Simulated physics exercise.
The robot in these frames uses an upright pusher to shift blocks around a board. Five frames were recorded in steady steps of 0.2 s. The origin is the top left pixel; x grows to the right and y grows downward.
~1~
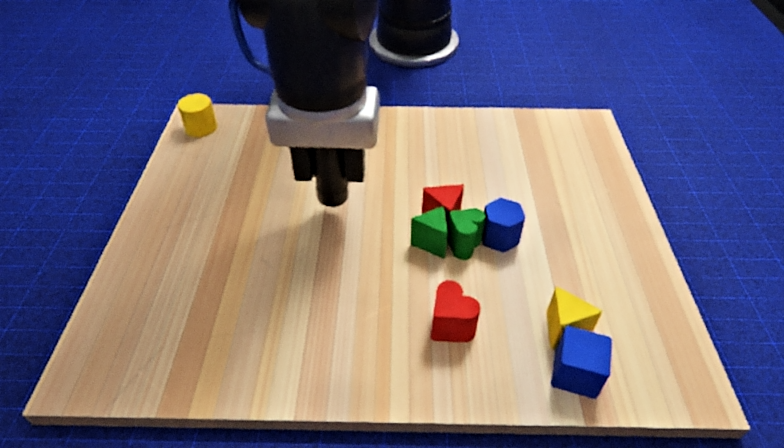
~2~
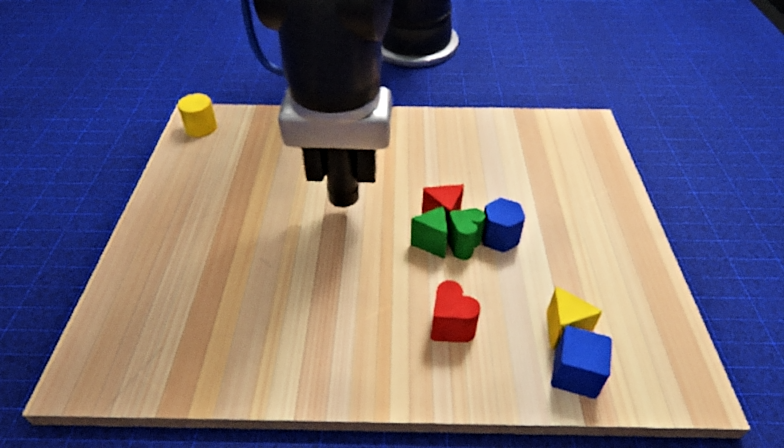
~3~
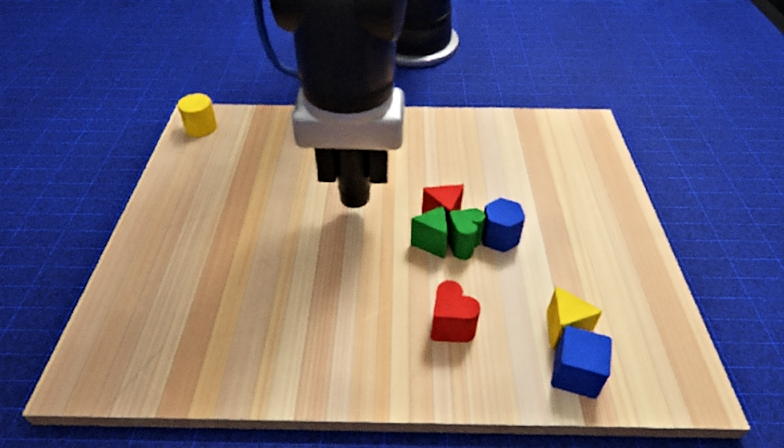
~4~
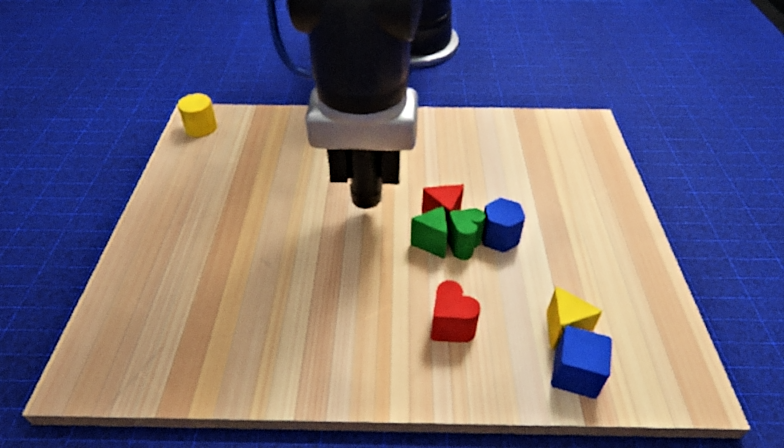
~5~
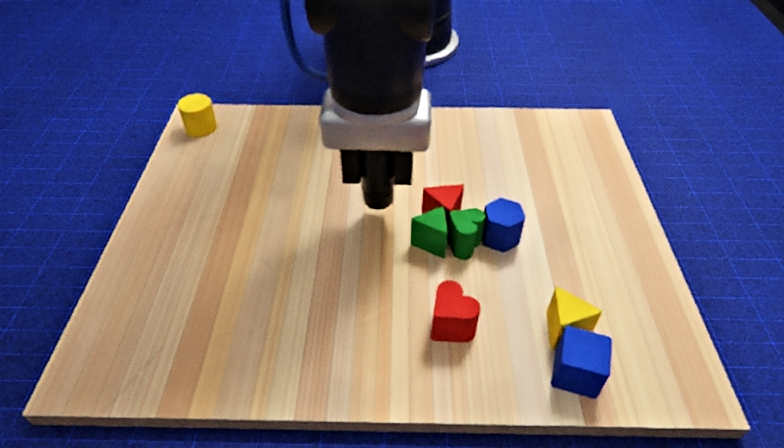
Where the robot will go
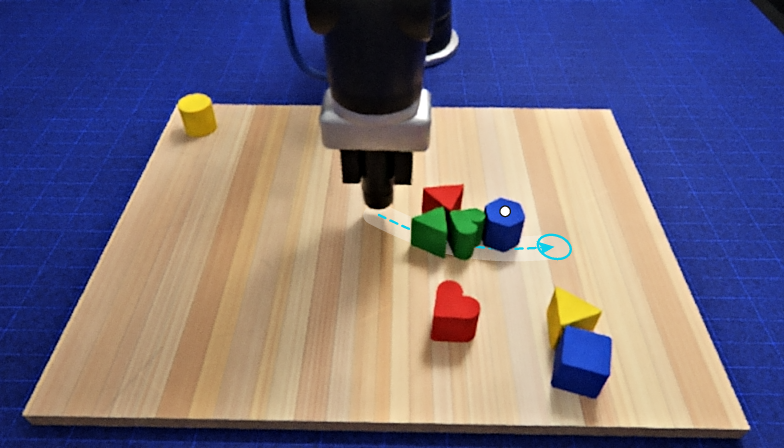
Robot arm with an upright pusher moving slowly right above a wooden board, while the coloured blocks around it stay still.
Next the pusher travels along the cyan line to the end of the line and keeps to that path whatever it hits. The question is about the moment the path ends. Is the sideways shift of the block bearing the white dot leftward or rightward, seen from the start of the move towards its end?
It's pushed left.
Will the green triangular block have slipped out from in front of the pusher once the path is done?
Yes - that is the case.
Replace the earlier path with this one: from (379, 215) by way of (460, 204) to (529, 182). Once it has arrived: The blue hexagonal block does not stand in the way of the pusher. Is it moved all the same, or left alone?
It will end up elsewhere.
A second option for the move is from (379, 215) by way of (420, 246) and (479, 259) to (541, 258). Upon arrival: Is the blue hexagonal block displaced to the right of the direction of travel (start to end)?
I expect not.
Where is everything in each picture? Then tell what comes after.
In the first picture, lower end of the pusher at (333, 197), tops of blocks, green triangular block at (434, 219), red triangular block at (446, 193), green heart-shaped block at (468, 219), blue hexagonal block at (505, 211).
In the second picture, pusher at (344, 198), blocks as before.
In the third picture, pusher at (355, 199), blocks as before.
In the fourth picture, pusher at (367, 199), blocks as before.
In the fifth picture, pusher at (378, 200), green triangular block at (434, 219), red triangular block at (446, 193), green heart-shaped block at (468, 219), blue hexagonal block at (505, 211).
The drawn path runs from (379, 215) by way of (431, 237) and (492, 248) to (554, 247); the dot is on the blue hexagonal block.
On the path given first. One third of the way, pusher at (433, 222); green triangular block at (450, 231), turned 25° anticlockwise; green heart-shaped block at (473, 221), turned 15° anticlockwise.
Two thirds of the way, pusher at (497, 234); green triangular block at (470, 244), turned 25° clockwise; red triangular block at (454, 194), turned 30° anticlockwise; green heart-shaped block at (521, 242), turned 25° anticlockwise; blue hexagonal block at (531, 211), turned 50° anticlockwise.
At the end, pusher at (559, 232); green triangular block at (470, 244), turned 25° clockwise; red triangular block at (454, 194), turned 30° anticlockwise; green heart-shaped block at (537, 247), turned 20° clockwise; blue hexagonal block at (570, 198), turned 125° anticlockwise.
